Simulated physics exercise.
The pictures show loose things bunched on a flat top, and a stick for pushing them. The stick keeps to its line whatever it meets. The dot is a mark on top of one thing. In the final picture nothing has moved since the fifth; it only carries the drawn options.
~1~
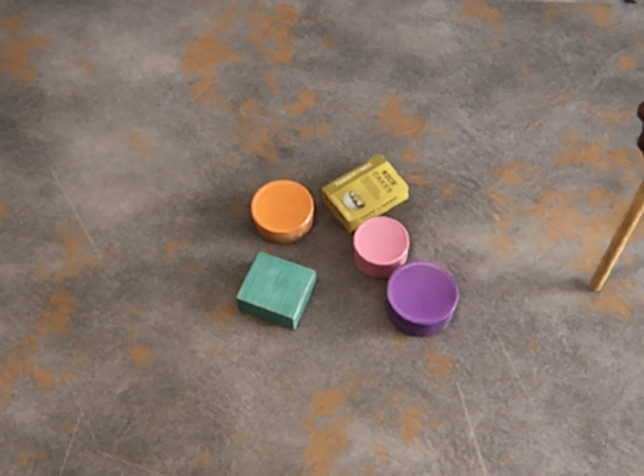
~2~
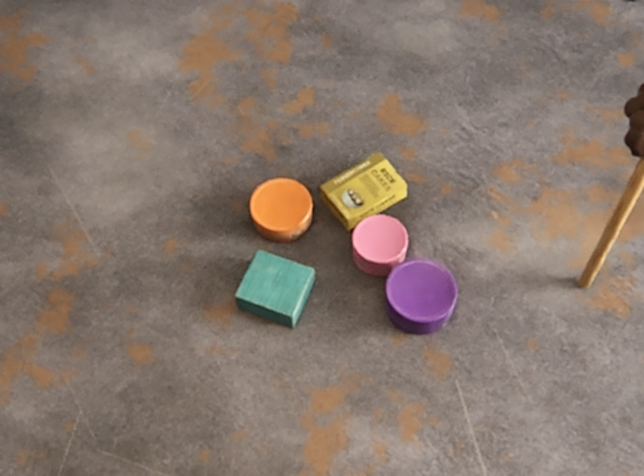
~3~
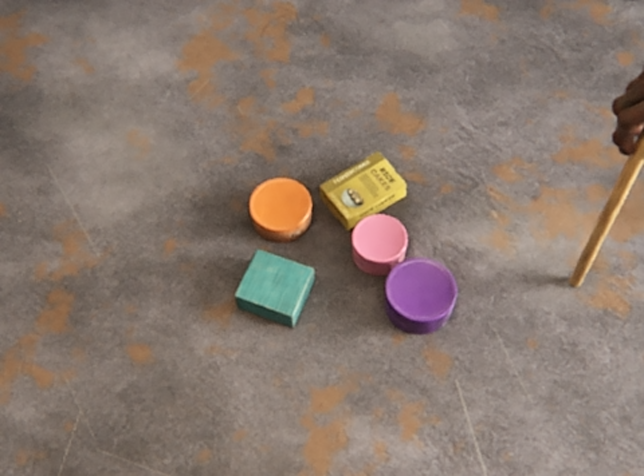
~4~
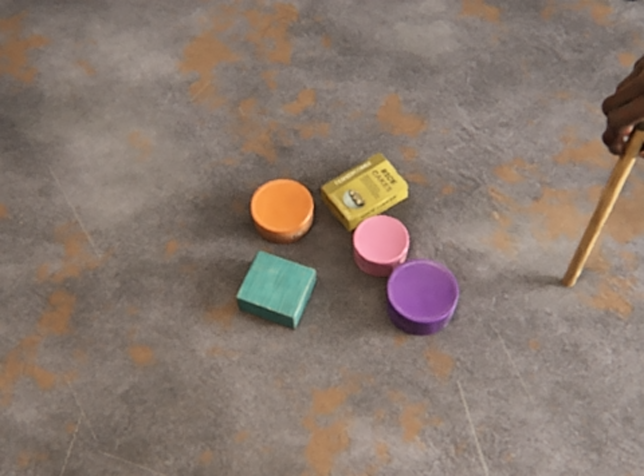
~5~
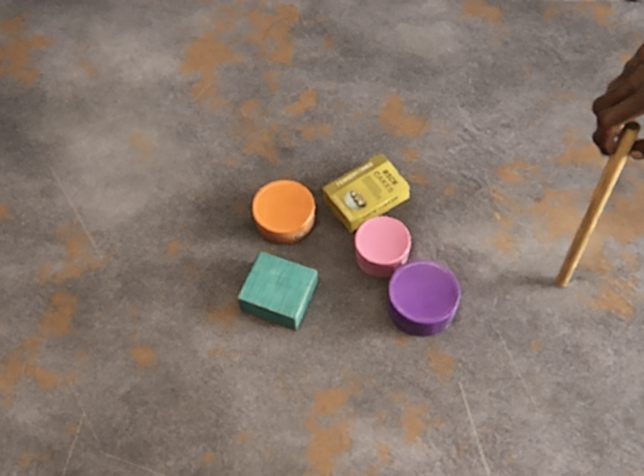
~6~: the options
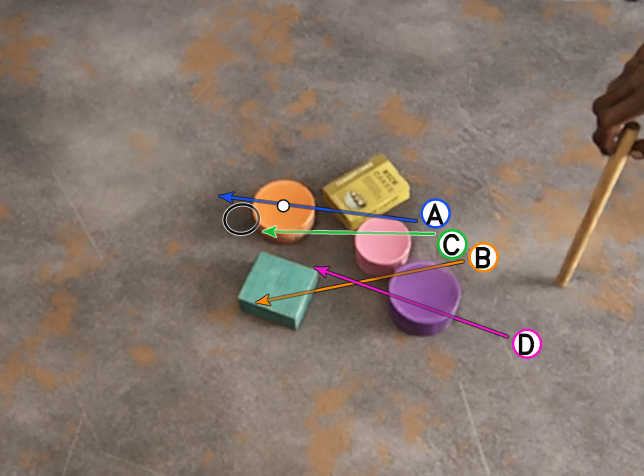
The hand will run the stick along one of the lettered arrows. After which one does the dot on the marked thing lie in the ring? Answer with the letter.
The dot ends in the ring with A.
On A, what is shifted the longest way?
It is the orange tub.
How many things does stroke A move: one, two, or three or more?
Two.
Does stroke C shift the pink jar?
On that stroke, yes.
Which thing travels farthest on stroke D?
It is the purple tub.
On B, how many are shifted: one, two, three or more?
It moves two.
On the marked copy, A from (416, 221) to (220, 196); B from (463, 261) to (257, 302); C from (434, 234) to (263, 231); D from (507, 337) to (315, 268); the ring at (242, 219); the white dot at (283, 206).
Following A. Soon after the start, foot of the stick (345, 213); orange tub (284, 213); yellow packet (347, 180).
Later, foot of the stick (276, 204); orange tub (251, 221); yellow packet (346, 177).
In the end, foot of the stick (220, 197); orange tub (242, 225); yellow packet (346, 177); the dot on the orange tub is in the ring.
As for the rest, B leaves the dotted thing at (284, 213); C leaves the dotted thing at (247, 198); D leaves the dotted thing at (274, 205).
